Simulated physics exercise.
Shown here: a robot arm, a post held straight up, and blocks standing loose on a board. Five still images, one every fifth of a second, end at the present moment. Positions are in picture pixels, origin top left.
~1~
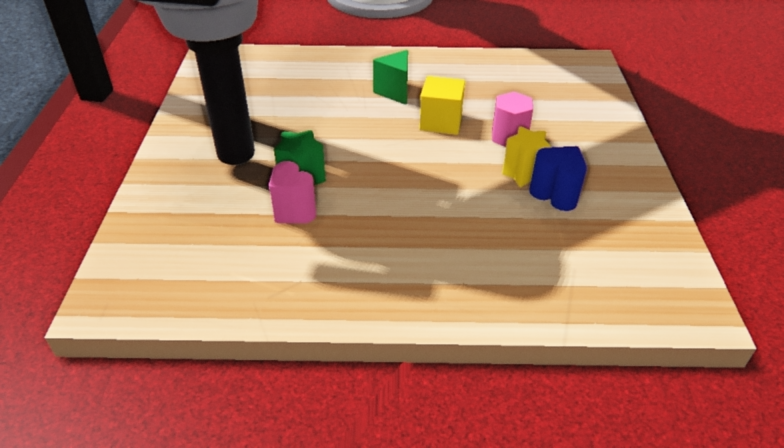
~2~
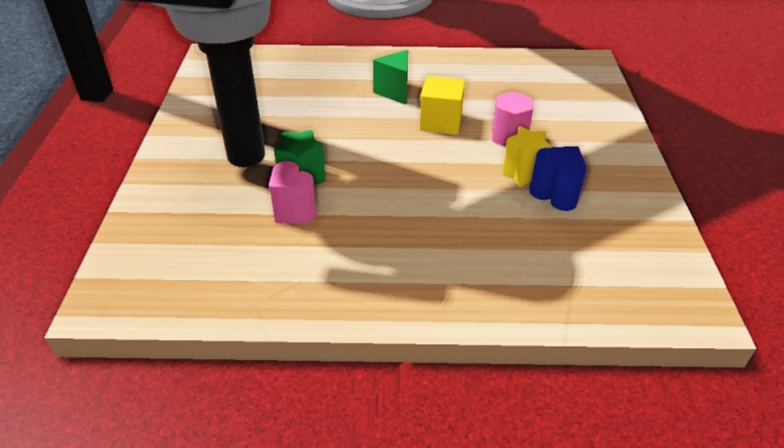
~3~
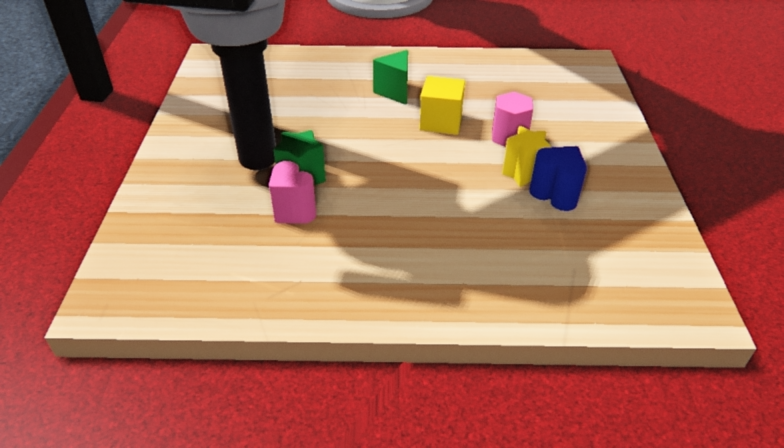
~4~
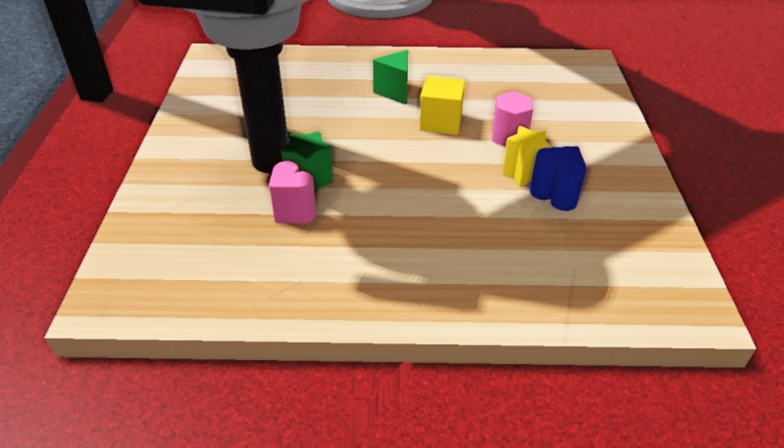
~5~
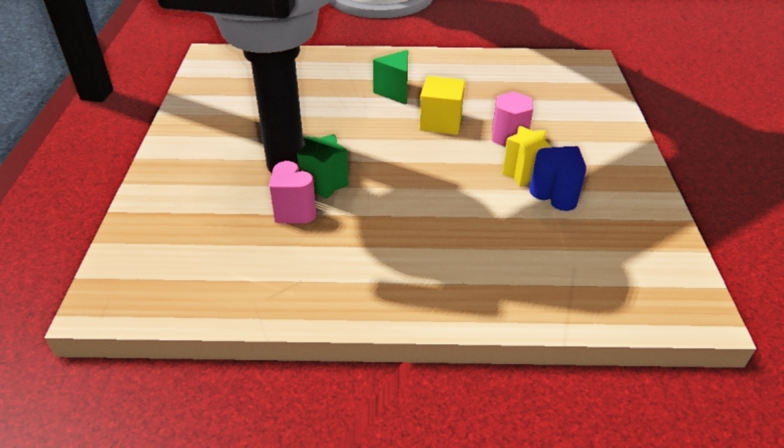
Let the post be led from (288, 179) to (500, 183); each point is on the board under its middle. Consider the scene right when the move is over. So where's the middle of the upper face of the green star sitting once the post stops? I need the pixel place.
The top centre is at (544, 158).
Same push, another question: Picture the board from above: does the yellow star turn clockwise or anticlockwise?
My prediction: CCW.
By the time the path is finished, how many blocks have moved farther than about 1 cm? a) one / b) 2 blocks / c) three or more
My pick is c.
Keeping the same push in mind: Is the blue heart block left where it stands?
My answer is no.
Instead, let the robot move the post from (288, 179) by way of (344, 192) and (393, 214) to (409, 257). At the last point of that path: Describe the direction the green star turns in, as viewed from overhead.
Answer: Against the clock.
What follows on the original path. One third of the way, post (358, 169); green star (396, 150).
Two thirds of the way, post (431, 171); green star (471, 153).
At the end, post (502, 171); pink heart block still; green star (544, 158), turned 20° clockwise; yellow star (549, 135), turned 40° anticlockwise; blue heart block (587, 160), turned 25° clockwise.
